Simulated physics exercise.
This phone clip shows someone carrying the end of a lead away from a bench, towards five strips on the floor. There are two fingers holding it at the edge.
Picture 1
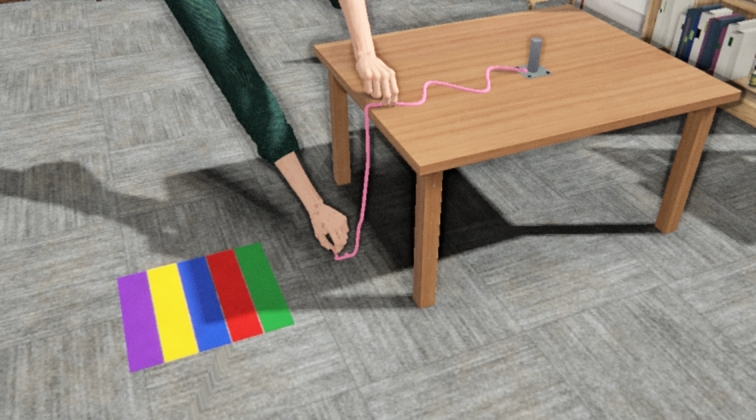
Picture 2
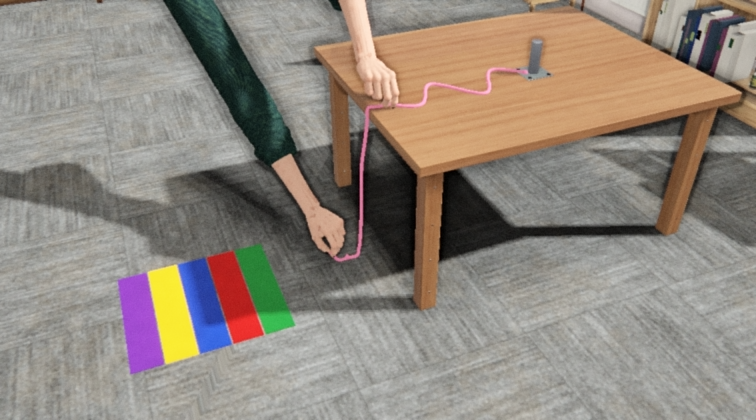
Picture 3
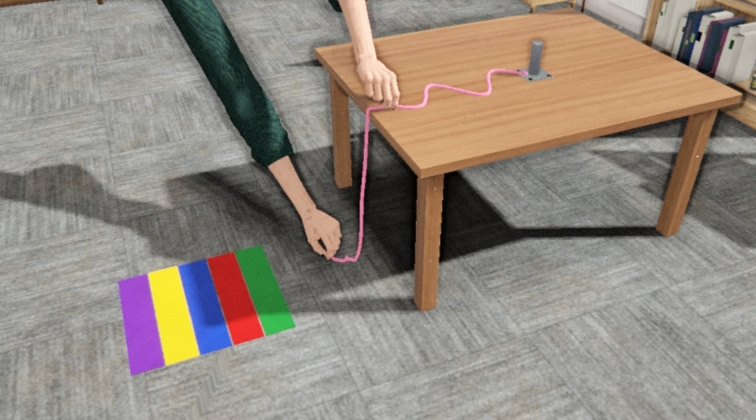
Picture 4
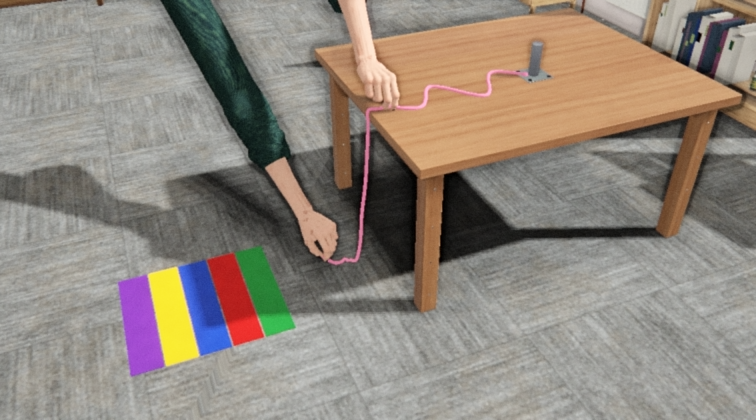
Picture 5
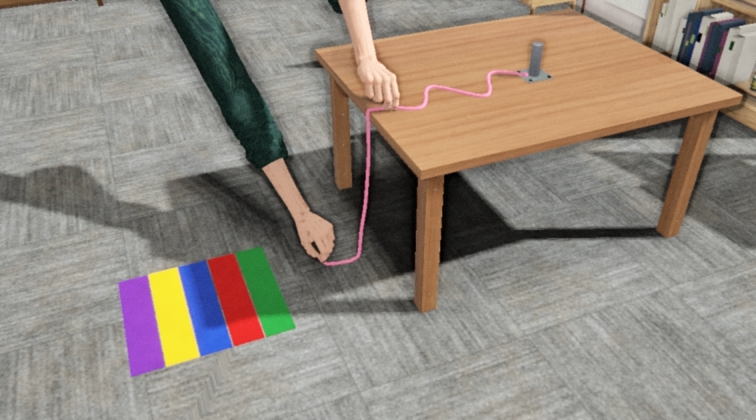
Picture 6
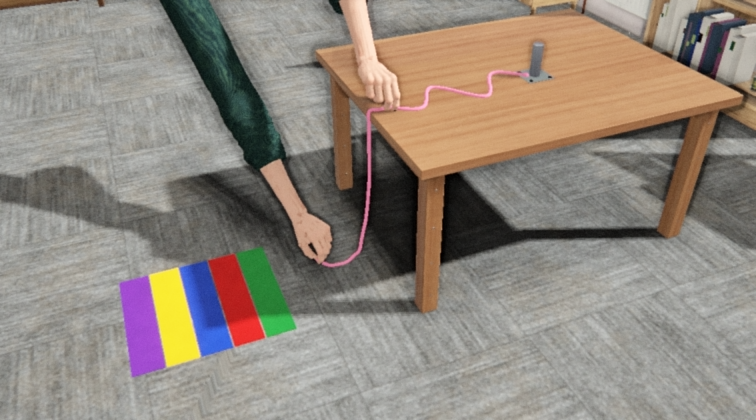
On a grey carpeted floor beside a wooden table, one hand holds a pink cord at the table's edge while another hand slowly draws its lower end a short way left, toward purple, yellow, blue, red and green strips.
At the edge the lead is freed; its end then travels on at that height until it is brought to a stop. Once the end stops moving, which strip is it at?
It is at the purple strip.
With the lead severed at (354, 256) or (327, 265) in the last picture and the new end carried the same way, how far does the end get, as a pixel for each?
In order, around (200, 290) and (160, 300).
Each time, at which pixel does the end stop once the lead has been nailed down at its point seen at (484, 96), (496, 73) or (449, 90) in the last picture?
Going try by try, I'd put it close to (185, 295), then (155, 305), and finally (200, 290).
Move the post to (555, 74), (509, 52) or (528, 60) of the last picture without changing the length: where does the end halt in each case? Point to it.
Pixels, try by try: About (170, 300), (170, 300), (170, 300).
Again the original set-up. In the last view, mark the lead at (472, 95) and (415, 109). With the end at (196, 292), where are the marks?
Around (435, 97) and around (363, 140).
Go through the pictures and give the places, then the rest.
The first frame shows end (334, 251); green (273, 312); red (242, 320); blue (210, 330); yellow (178, 339); purple (144, 349).
The second frame shows end (331, 253); lead through (495, 70) (470, 92) (425, 97) (368, 113) (361, 179) (360, 240).
The third frame shows end (327, 256).
The fourth frame shows end (324, 257); lead through (495, 72) (471, 94) (426, 99) (368, 115) (365, 180) (360, 242).
The fifth frame shows end (320, 259).
The sixth frame shows end (318, 260); lead through (496, 72) (471, 95) (427, 100) (369, 116) (369, 180) (361, 242).
Early on, end near (196, 292); over blue.
Midway, end near (161, 301); over yellow.
At the end of the slack, end near (141, 307); over purple. It gets as far as the purple strip.
